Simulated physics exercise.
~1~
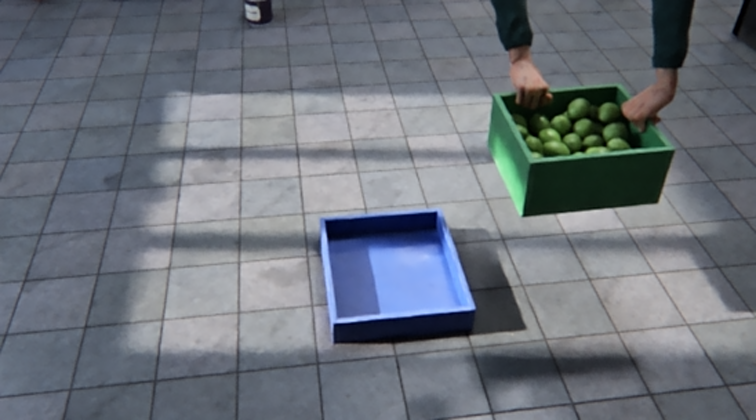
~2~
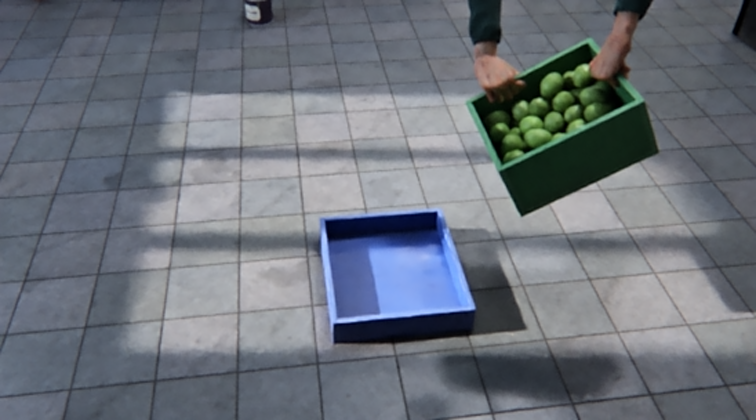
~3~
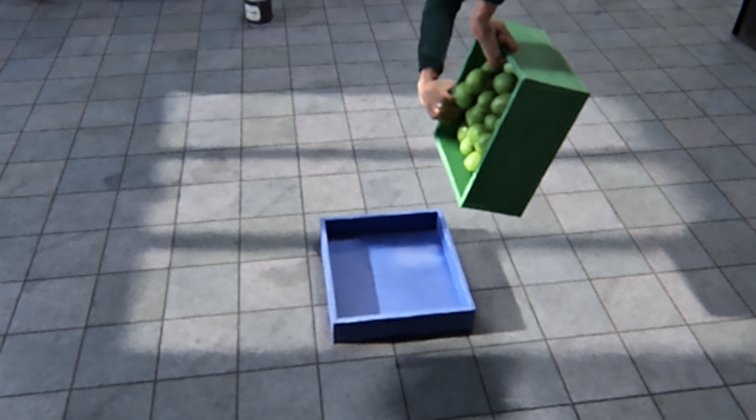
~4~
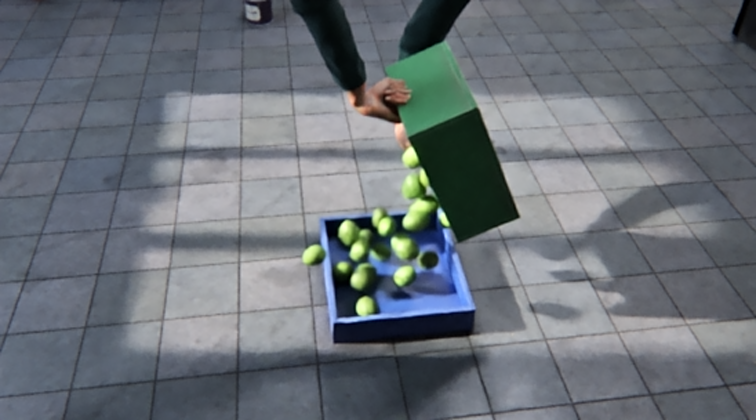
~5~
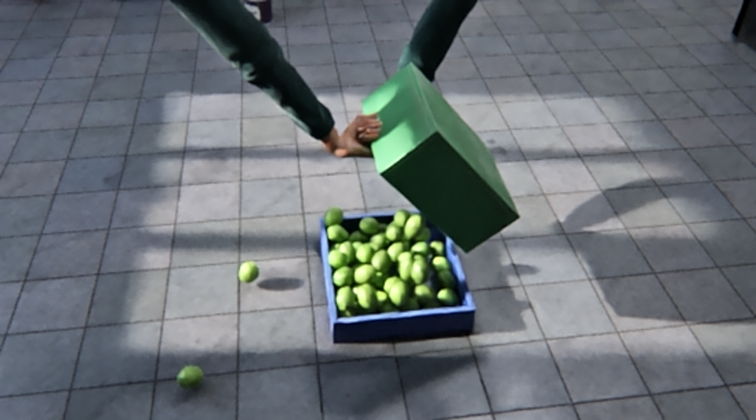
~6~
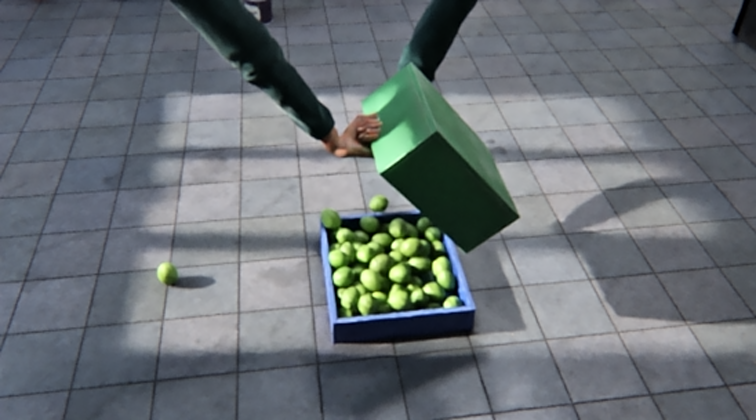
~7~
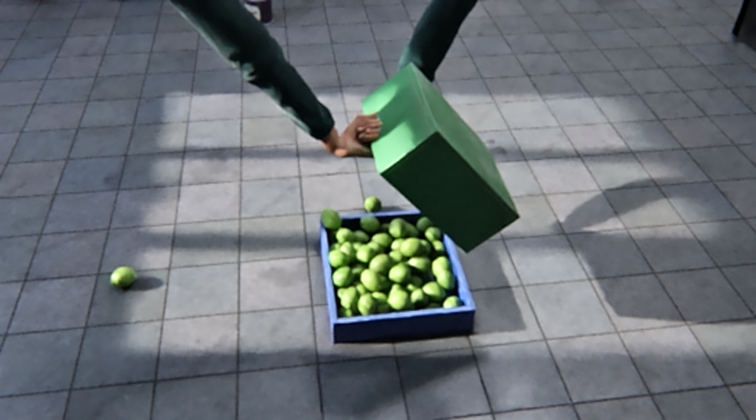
A green box full of round green fruit is held by two hands in dark green sleeves at the upper right, above a grey tiled floor seen from above, with an empty blue basket standing near the centre. The hands carry the box left and tilt it toward the basket. The fruit tumbles out in a loose stream until the box is tipped well over, where it stays. Most pieces heap up in the basket, but a few escape, two of them travelling left across the tiles. One leaves view, another slows at the left, and one sits behind the full basket.
